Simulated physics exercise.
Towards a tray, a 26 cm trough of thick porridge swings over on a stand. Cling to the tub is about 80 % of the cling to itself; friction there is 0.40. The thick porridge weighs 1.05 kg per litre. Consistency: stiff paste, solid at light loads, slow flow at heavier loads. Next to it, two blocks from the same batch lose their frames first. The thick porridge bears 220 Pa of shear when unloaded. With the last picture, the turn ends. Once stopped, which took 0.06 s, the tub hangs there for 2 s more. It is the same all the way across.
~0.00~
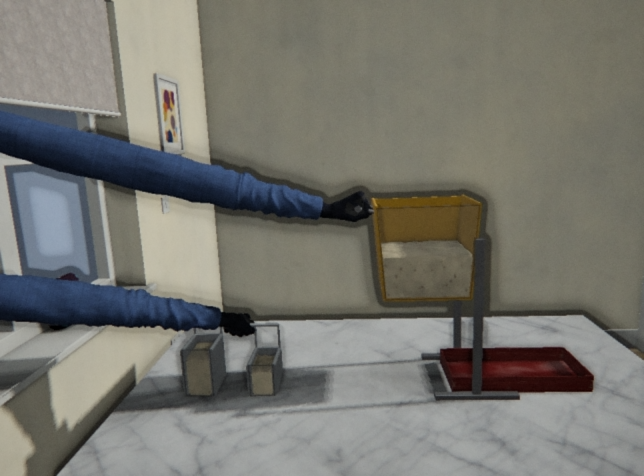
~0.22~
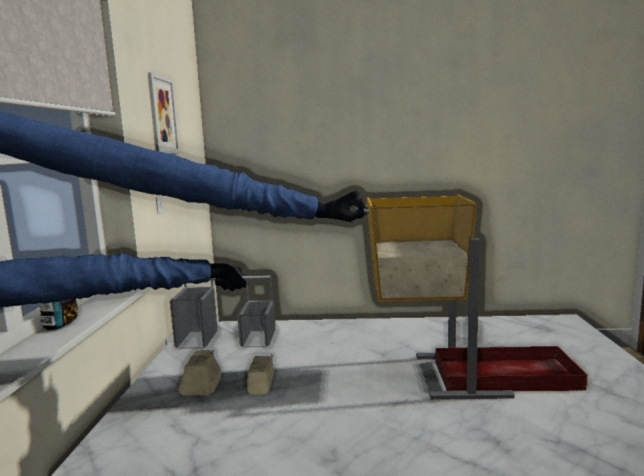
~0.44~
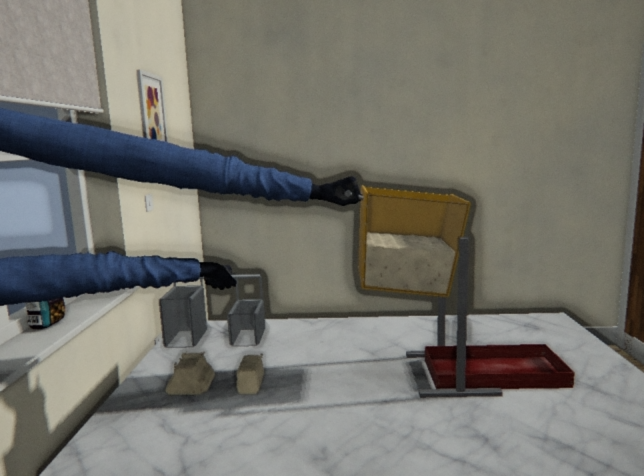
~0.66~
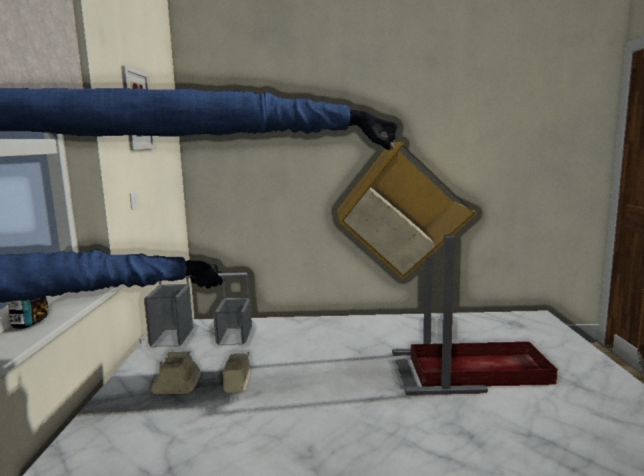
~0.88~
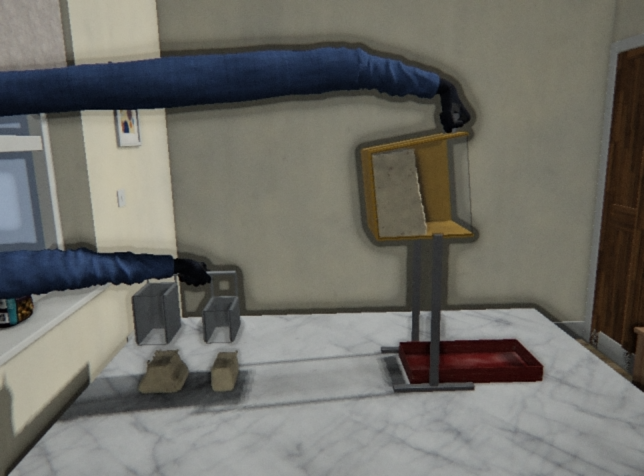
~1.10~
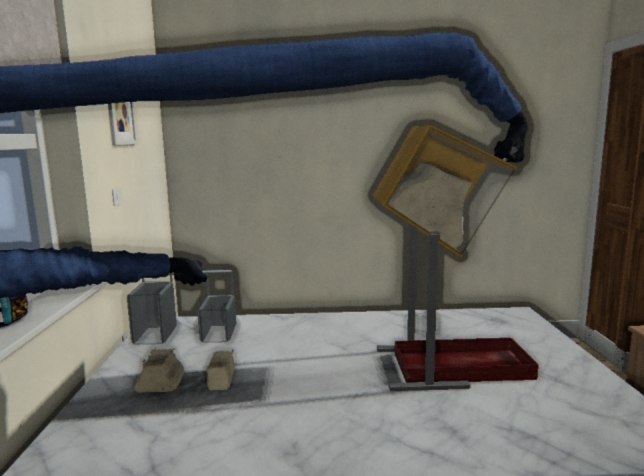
Blue-sleeved arms lift casings off two small blocks, then swing a yellow tub rightward on its stand.
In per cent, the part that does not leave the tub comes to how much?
The part that stays comes to roughly 0 %.
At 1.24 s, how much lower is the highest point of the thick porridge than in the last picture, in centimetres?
About 10 cm.
By 1.24 s, the tub is at 120 degrees and holds 49 %.
By 1.41 s, the tub is at 120 degrees and holds 0 %.
By 1.58 s, the tub is at 120 degrees and holds 0 %.
By 1.75 s, the tub is at 120 degrees and holds 0 %.
By 3.10 s, at the end, the tub is at 120 degrees and holds 0 %.
